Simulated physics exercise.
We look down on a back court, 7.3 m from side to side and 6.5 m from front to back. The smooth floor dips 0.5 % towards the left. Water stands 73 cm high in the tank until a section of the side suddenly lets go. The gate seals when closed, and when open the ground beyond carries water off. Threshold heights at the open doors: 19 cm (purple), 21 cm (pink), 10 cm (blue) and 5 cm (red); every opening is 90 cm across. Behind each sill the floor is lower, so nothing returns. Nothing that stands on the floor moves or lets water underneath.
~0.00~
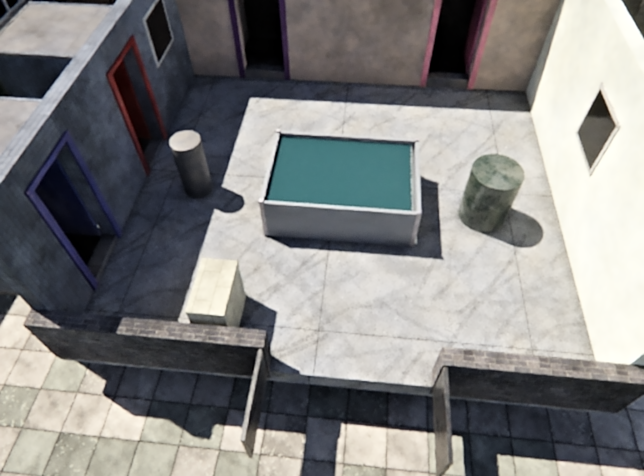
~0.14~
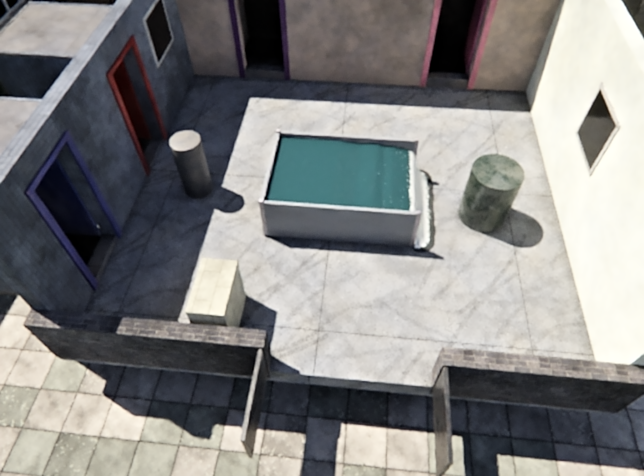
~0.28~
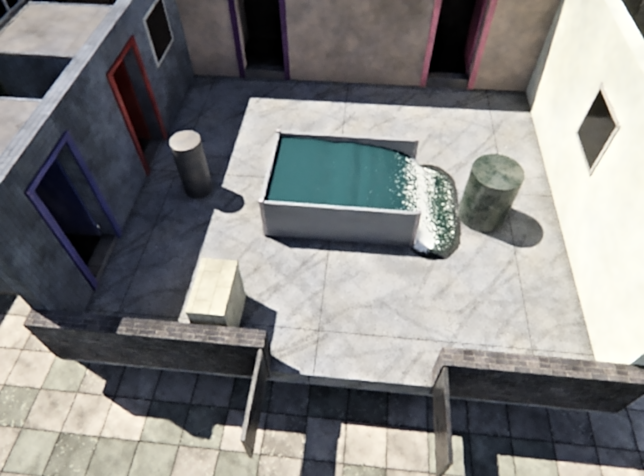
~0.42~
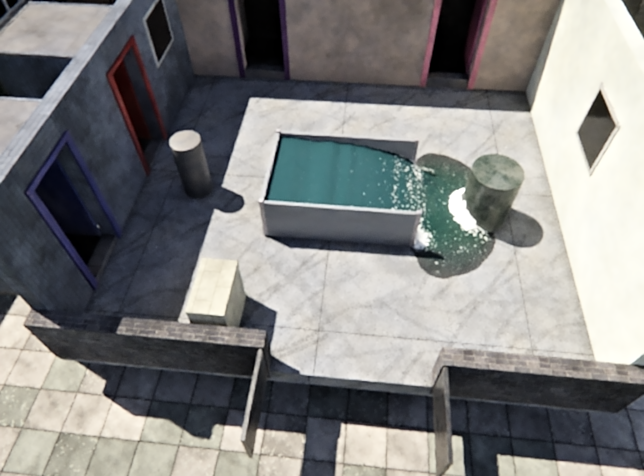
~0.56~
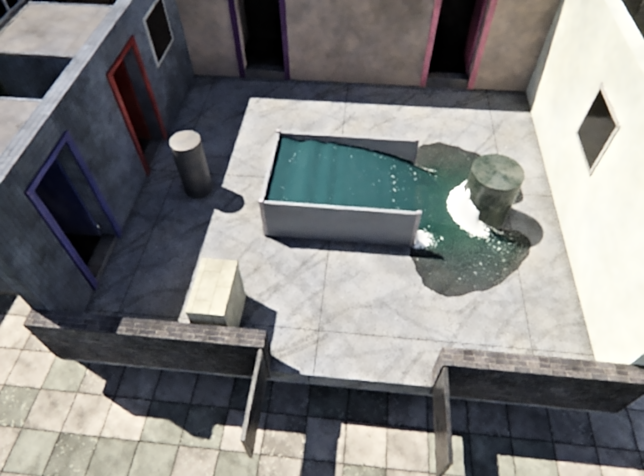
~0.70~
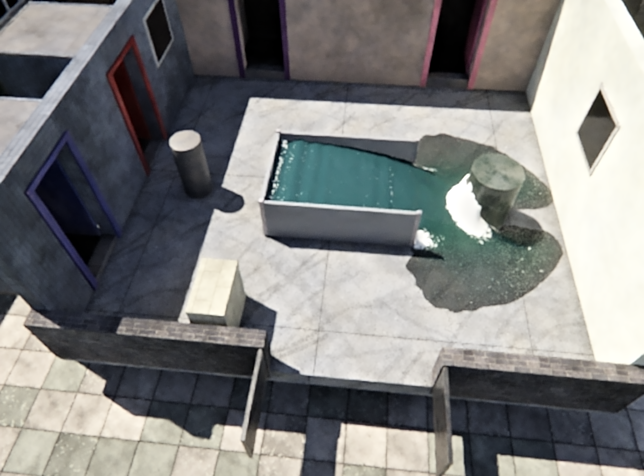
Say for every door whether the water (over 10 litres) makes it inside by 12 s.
Door by door: At the purple door it keeps below the limit; at the pink door it keeps below the limit; at the blue door it does not reach the limit; at the red door it goes over the limit.
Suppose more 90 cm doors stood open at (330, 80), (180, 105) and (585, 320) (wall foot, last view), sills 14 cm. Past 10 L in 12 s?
In turn: Below, under, above.
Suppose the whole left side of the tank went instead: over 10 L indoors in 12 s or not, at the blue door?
Against that limit: Blue past it.
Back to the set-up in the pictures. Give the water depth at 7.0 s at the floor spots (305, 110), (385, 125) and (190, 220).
About 3, 6 and 2 cm.
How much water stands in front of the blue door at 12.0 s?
Some 6.0 cm.
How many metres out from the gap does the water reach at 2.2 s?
Roughly 4.2 m.
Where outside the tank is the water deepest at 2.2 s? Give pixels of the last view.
Around (521, 98).
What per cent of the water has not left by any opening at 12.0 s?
About 88 per cent.
After 1.4 s water covers 20 % of the floor and is deepest (48 cm) near (455, 213); purple door not reached, pink door not reached, blue door not reached, red door not reached.
After 2.2 s water covers 30 % of the floor and is deepest (46 cm) near (521, 98); purple door not reached, pink door not reached, blue door not reached, red door not reached.
After 3.5 s water covers 40 % of the floor and is deepest (26 cm) near (504, 97); purple door not reached, pink door 17 cm at the sill, 0 L in, blue door not reached, red door not reached.
After 7.0 s water covers 90 % of the floor and is deepest (14 cm) near (138, 198); purple door 3 cm at the sill, 0 L in, pink door 9 cm at the sill, 0 L in, blue door 4 cm at the sill, 0 L in, red door 7 cm at the sill, 1 L in.
After 12.0 s water covers 100 % of the floor and is deepest (12 cm) near (188, 90); purple door 7 cm at the sill, 0 L in, pink door 5 cm at the sill, 0 L in, blue door 6 cm at the sill, 0 L in, red door 8 cm at the sill, 43 L in.
